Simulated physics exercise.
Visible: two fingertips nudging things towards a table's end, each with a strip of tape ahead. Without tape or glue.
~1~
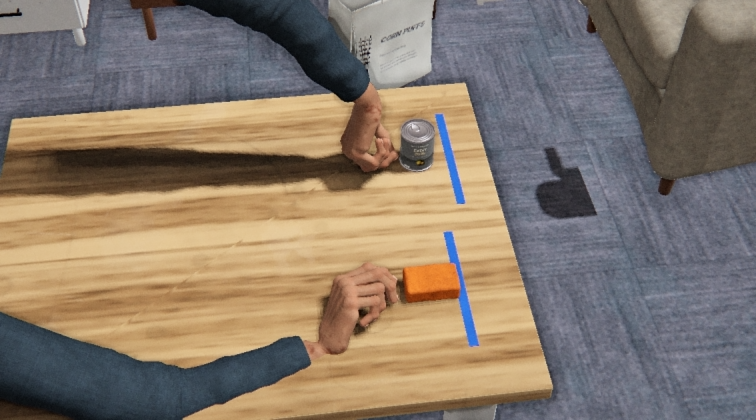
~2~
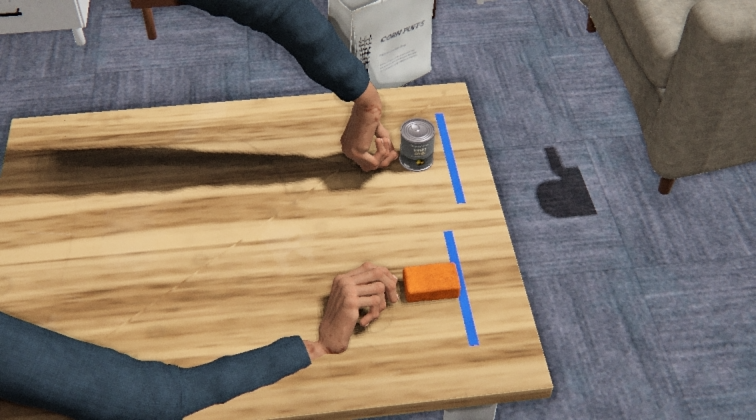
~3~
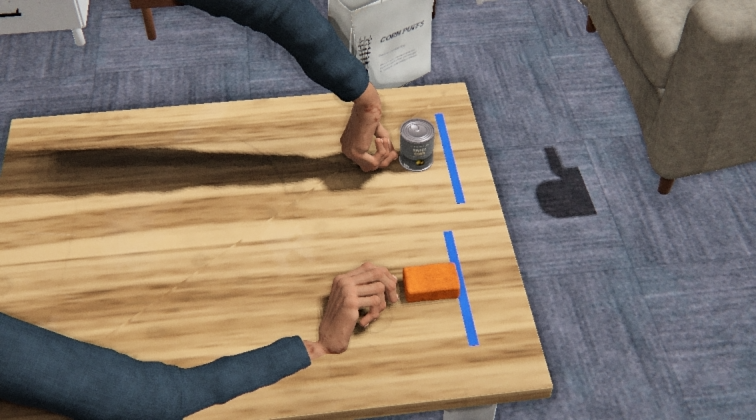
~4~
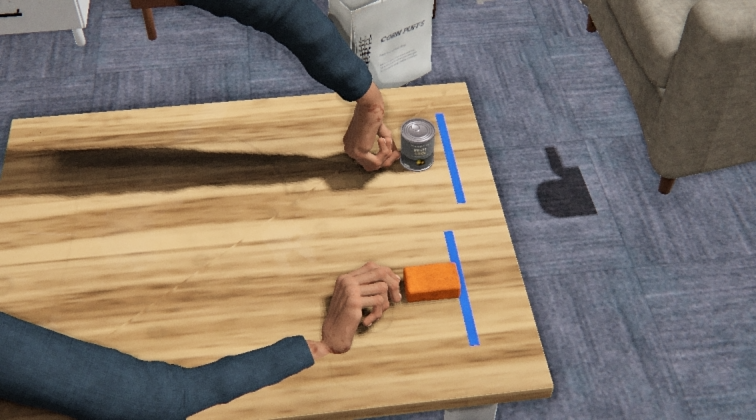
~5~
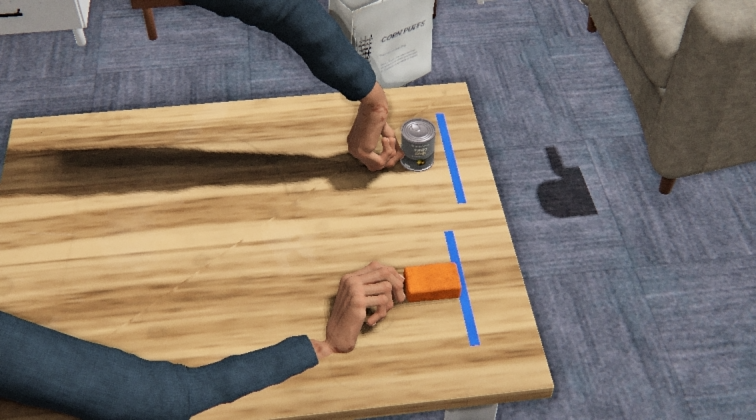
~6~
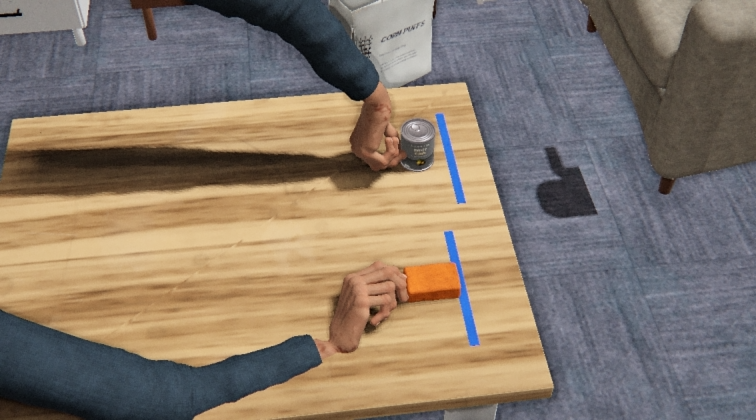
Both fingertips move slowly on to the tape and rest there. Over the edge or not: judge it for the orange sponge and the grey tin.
Orange sponge: Not over; grey tin: Not over.
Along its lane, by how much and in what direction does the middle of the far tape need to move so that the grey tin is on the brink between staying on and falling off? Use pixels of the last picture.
The change comes after a move of 16 pixels towards the right.
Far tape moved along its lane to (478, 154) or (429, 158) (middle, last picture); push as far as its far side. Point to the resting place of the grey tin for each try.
Around (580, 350) for the first option and (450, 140) for the second.
Then, 0.32 s after the last picture, orange sponge moved a little near (448, 281); grey tin moved a little near (432, 144).
Then, 0.60 s after the last picture, orange sponge moved about its own width near (465, 279); grey tin moved about its own width near (447, 143).
Then, 0.90 s after the last picture, orange sponge moved about its own width near (482, 277); grey tin moved about its own width near (463, 141).
At rest, the orange sponge is still on the table, near (493, 276); the grey tin is still on the table, near (472, 140).
